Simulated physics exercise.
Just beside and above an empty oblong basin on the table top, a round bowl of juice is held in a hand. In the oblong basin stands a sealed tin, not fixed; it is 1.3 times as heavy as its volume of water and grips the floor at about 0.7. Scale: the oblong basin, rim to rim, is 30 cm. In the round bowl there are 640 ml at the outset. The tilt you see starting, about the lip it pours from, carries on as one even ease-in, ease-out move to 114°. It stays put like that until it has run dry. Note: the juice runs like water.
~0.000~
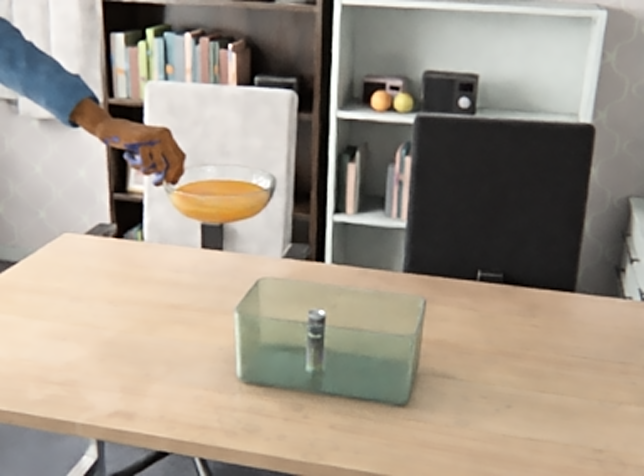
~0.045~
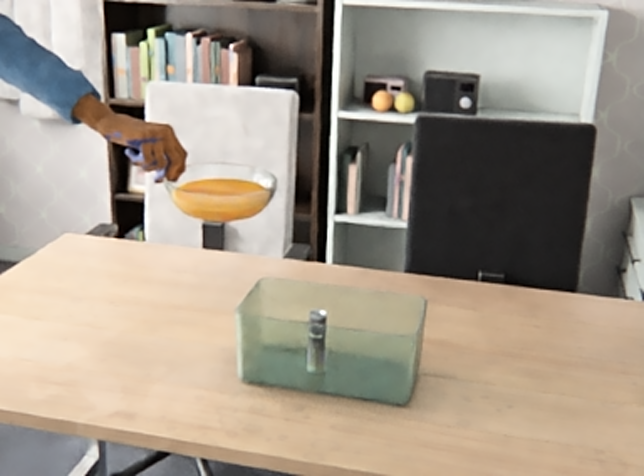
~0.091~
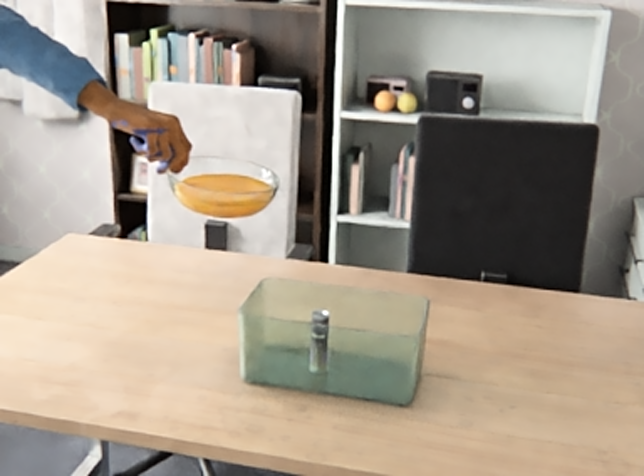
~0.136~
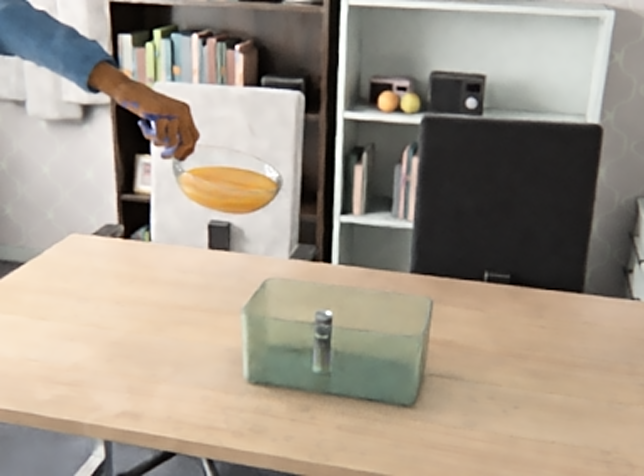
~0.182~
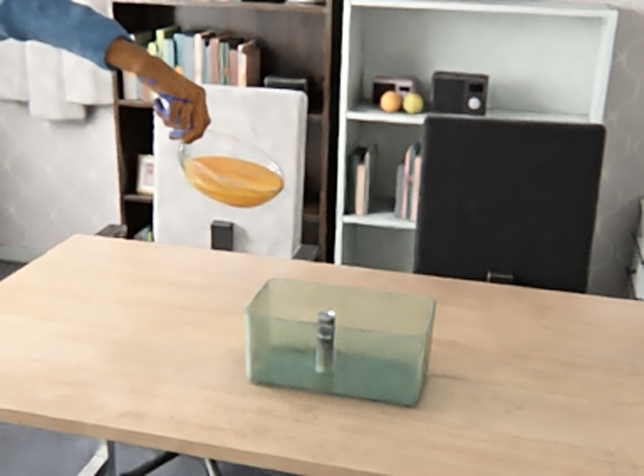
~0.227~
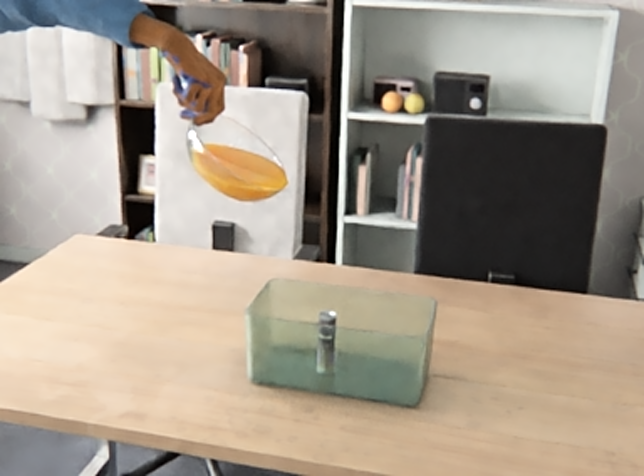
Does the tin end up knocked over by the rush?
It is upset.
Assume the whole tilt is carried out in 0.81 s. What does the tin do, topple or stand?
Holds steady.
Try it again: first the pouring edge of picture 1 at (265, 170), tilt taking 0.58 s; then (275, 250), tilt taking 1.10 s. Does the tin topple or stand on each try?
The tin overturns the first time and stays vertical the second time.
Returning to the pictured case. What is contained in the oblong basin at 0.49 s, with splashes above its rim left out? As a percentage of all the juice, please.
Around 4%.
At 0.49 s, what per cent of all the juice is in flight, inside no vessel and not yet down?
Share: Roughly 92 per cent.
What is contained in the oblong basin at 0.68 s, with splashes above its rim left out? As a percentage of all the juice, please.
Near 98 per cent of the total.
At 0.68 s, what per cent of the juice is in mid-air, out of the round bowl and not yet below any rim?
Airborne share: Near 3 %.
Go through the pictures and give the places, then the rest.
In the first frame, tilt 0°; pouring edge (273, 186); surface from (175, 188) to (270, 198); the oblong basin's rim runs from (247, 295) to (421, 317); the tin's top is at (317, 316).
In the second frame, tilt 2°; pouring edge (275, 187); surface from (176, 186) to (271, 197).
In the third frame, tilt 7°; pouring edge (277, 187); surface from (179, 180) to (273, 194).
In the fourth frame, tilt 14°; pouring edge (280, 187); surface from (183, 172) to (277, 190).
In the fifth frame, tilt 25°; pouring edge (282, 188); surface from (189, 159) to (282, 184).
In the sixth frame, tilt 37°; pouring edge (283, 188); surface from (196, 146) to (274, 175); 2 per cent is over the edge.
Then, 0.49 s in, the tilt is 105° and 5 per cent is still to pour; the tin stands where it began.
Then, 0.68 s in, the tilt is 114° and 0 per cent is still to pour; the tin stands where it began.
Then, 0.87 s in, the tilt is 114° and 0 per cent is still to pour; the tin leans 14°.
Then, 1.09 s in, the tilt is 114° and 0 per cent is still to pour; the tin leans 50°.
Finally, the tin lies on its side.
